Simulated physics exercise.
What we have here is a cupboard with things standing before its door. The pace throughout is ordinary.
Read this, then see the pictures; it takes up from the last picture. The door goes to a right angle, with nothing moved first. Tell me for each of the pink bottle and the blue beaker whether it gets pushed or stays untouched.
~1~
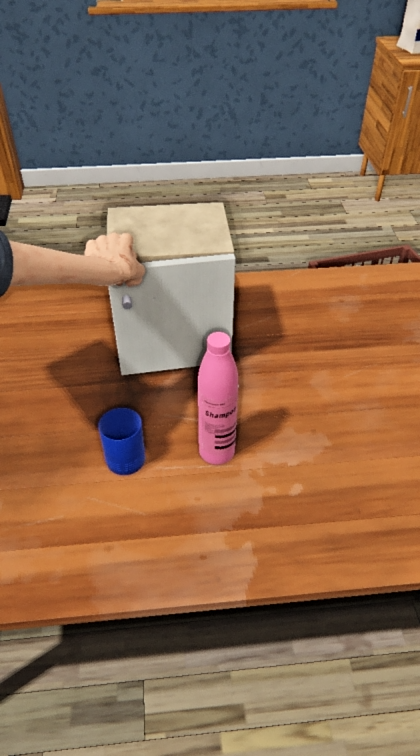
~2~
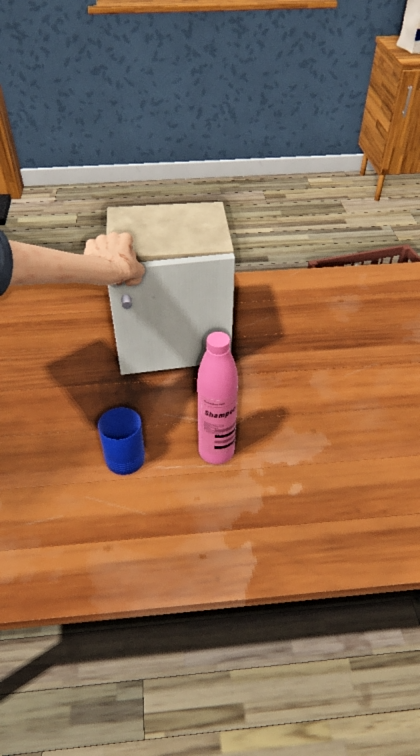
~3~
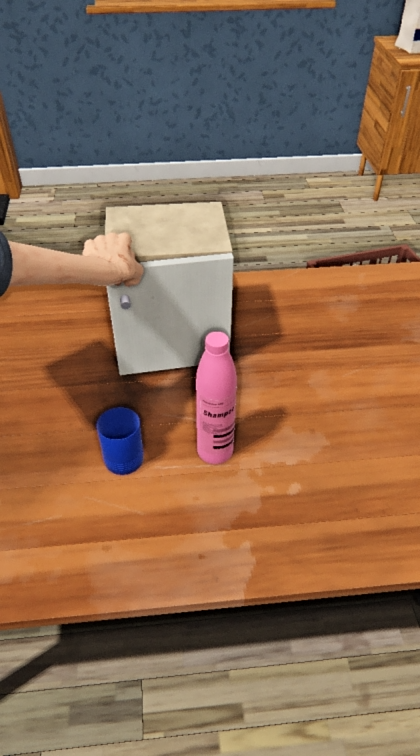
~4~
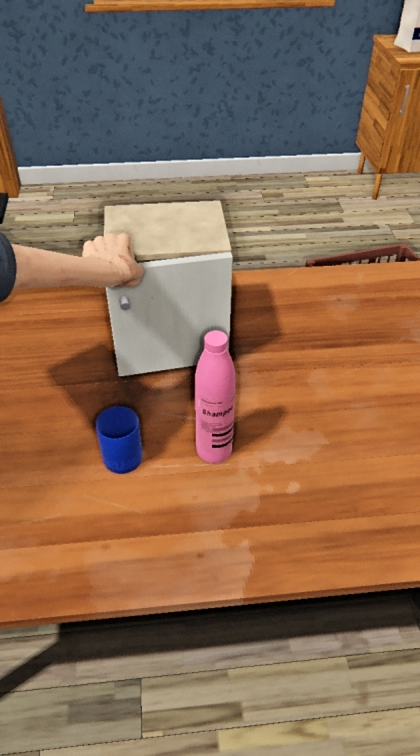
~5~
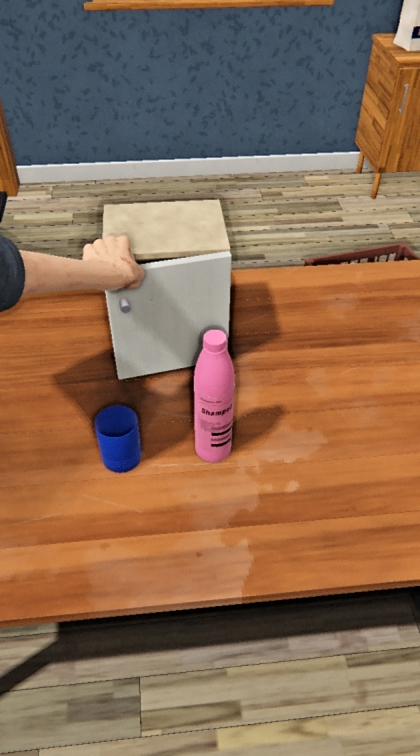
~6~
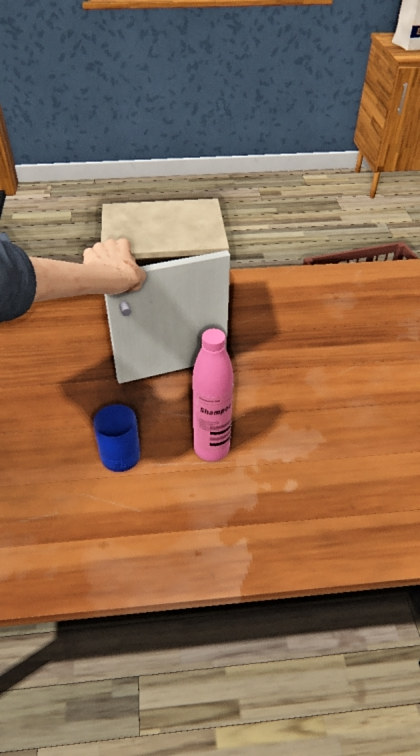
Outcome: The pink bottle gets pushed, the blue beaker stays untouched.
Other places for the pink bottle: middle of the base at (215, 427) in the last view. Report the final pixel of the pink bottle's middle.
(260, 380) or so.
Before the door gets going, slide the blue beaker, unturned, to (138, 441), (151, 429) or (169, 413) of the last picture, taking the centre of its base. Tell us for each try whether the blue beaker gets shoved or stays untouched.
Taking the spots in the order given, the blue beaker goes unhit; takes a hit; takes a hit.
Then, 1.38 s past the last view, door 72° open; pink bottle travelled a little near (223, 399); blue beaker at rest near (118, 439).
Then, 1.64 s past the last view, door 83° open; pink bottle travelled about its own width near (249, 402); blue beaker at rest near (118, 439).
Finally, the pink bottle gets knocked, near (265, 403); the blue beaker escapes contact, near (118, 439).
